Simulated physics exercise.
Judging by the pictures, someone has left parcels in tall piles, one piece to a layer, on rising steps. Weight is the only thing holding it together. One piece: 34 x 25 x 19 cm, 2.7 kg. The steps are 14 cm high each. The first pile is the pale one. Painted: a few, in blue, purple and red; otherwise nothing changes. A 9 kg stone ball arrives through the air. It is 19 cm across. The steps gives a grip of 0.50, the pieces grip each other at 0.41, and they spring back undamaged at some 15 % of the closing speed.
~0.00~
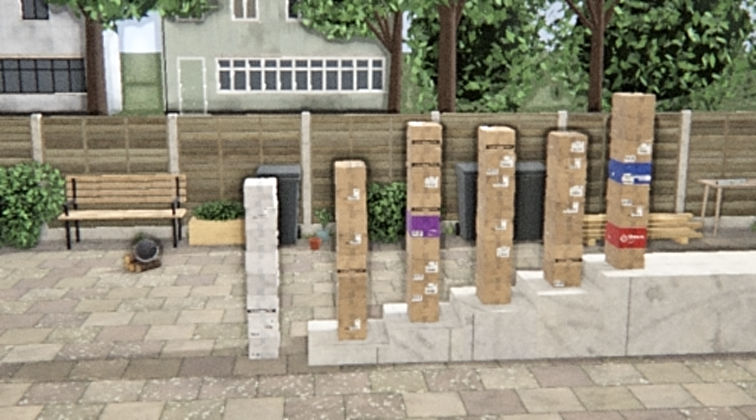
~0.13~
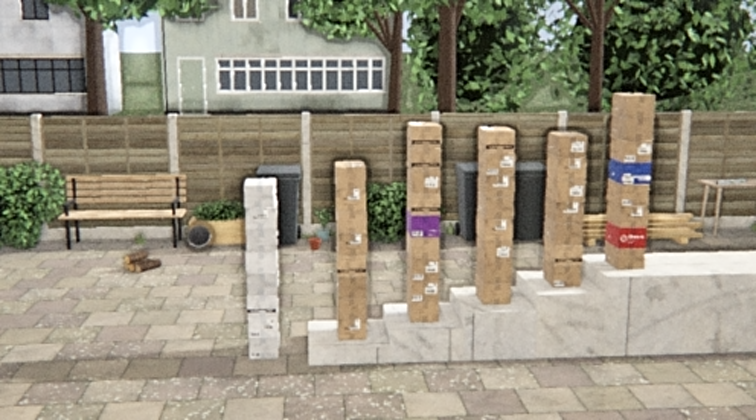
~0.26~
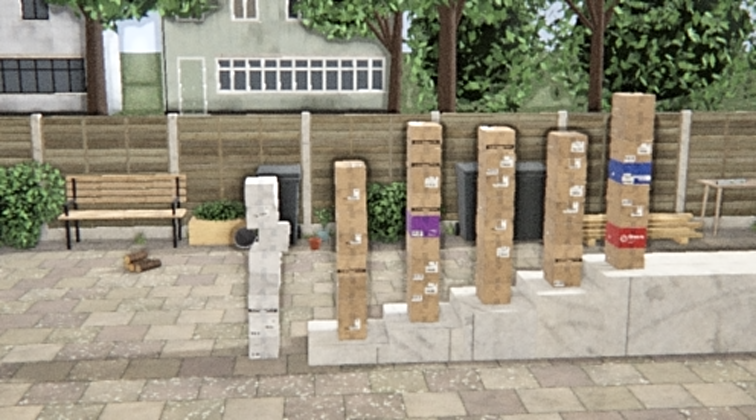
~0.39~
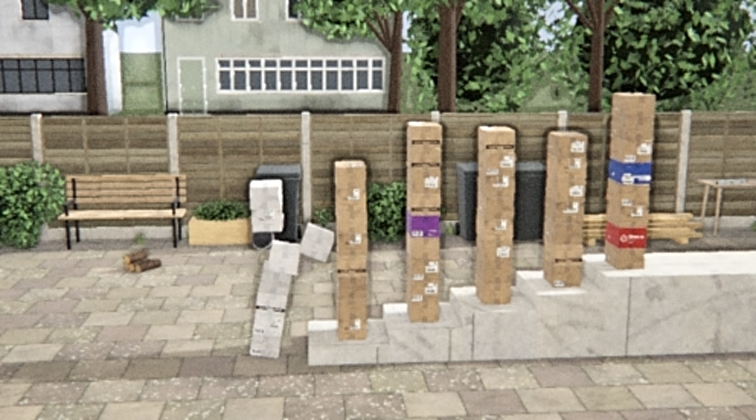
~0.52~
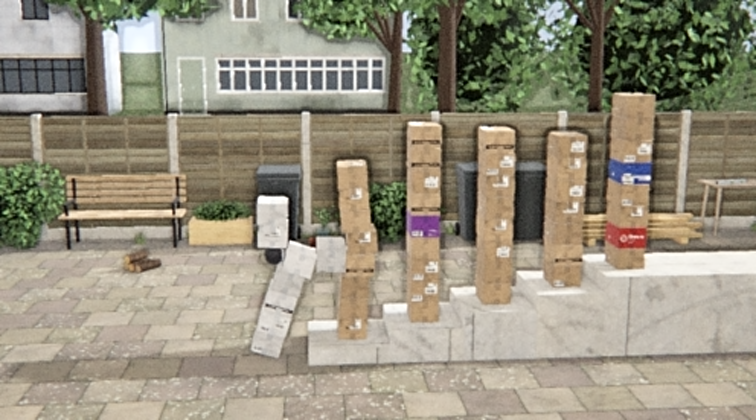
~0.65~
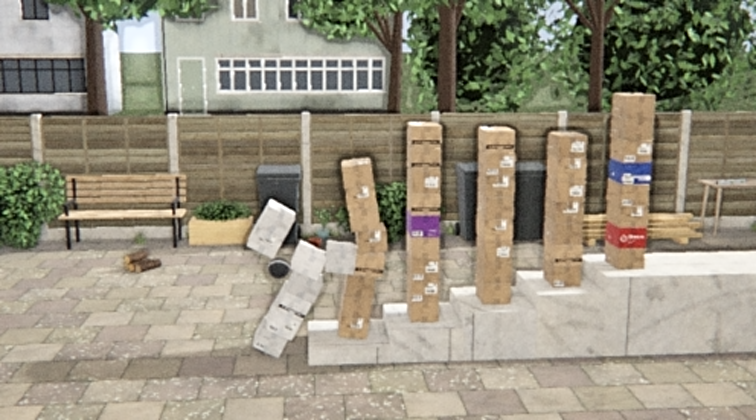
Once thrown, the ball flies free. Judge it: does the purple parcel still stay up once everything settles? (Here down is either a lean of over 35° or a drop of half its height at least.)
It gives way.
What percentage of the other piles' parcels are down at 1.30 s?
0 percent by then.
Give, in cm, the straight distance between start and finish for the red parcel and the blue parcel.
Well, the red finishes about 50 cm from where it began, while the blue finishes about 160 cm from its start.
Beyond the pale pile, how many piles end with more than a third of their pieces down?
The total is 5.
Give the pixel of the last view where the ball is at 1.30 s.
It sits close to pixel (225, 342).
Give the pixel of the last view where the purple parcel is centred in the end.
Look near (504, 248) in the last frame.
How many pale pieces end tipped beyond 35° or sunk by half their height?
7 pale pieces.
By 1.30 s, 7 of the pale pile down; none of the 40 other parcels down, 16 disturbed; purple parcel tilted 5°.
By 2.28 s, 7 of the pale pile down; 17 of the 40 other parcels down; purple parcel tilted 26°, 14 cm lower.
By 3.26 s, 7 of the pale pile down; 38 of the 40 other parcels down; purple parcel tilted 45°, 25 cm lower; blue parcel on its side.
When it is over (4.9 s), 7 of the pale pile down; 38 of the 40 other parcels down; purple parcel tilted 45°, 25 cm lower; blue parcel upside down; red parcel on its side. In pixels of the last frame, middles, purple parcel near (504, 248).
